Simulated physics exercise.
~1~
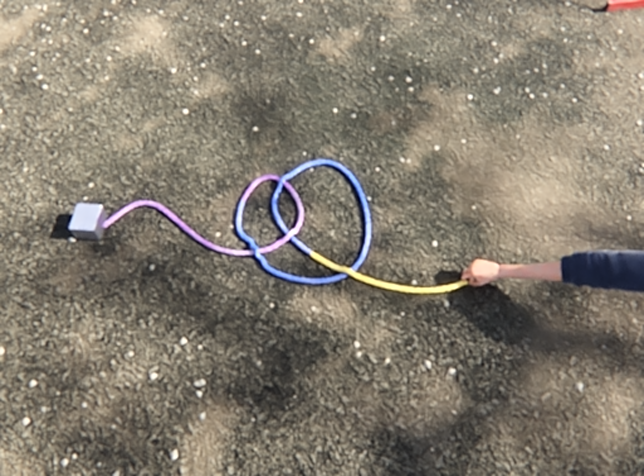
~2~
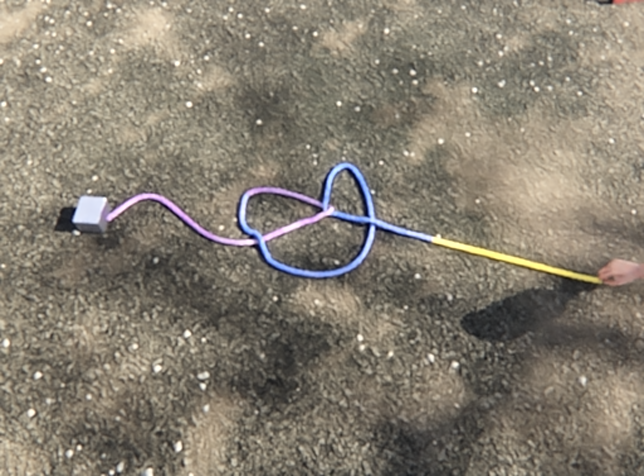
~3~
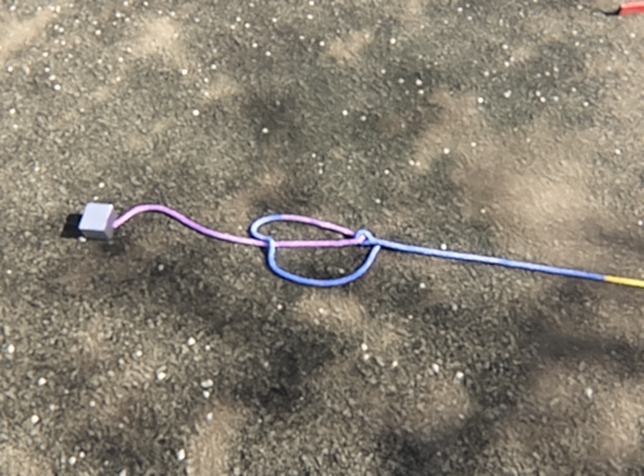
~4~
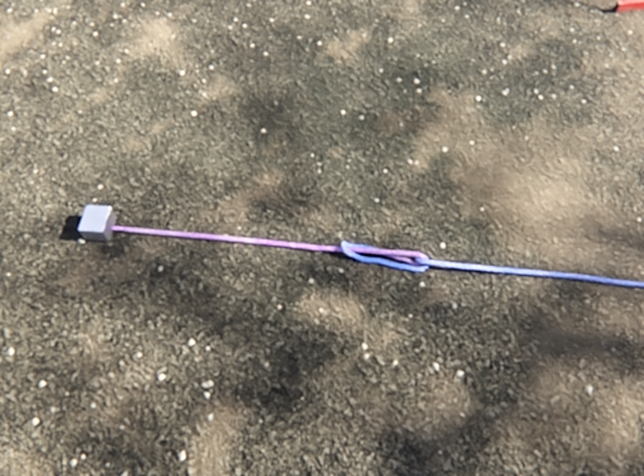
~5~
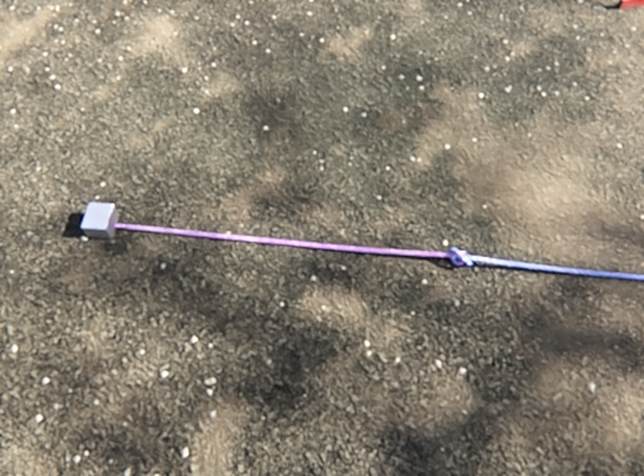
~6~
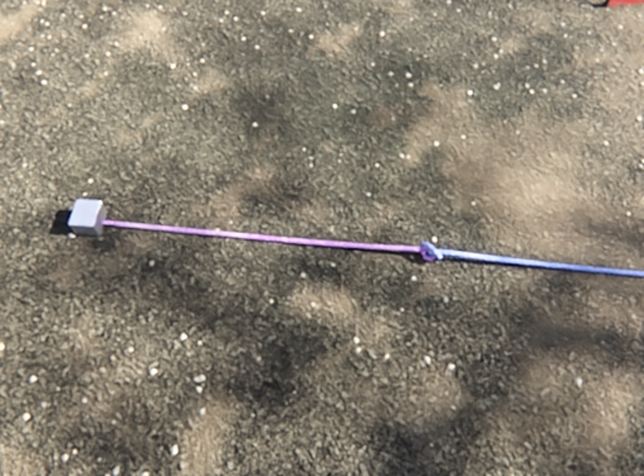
A looped rope, purple at the left, blue in the middle and yellow at the right, lies across speckled grey-brown ground, seen from above in patchy shade. Its purple end is fixed to a small pale block at the left, while a hand from a dark blue sleeve holds the yellow end. The hand draws that end rightward and leaves the view, and the crossed loops narrow and slide right. The wavy purple stretch straightens as the loops flatten into a slim twist. Finally they jam into a small, tight knot where purple meets blue, with the rope taut on both sides.
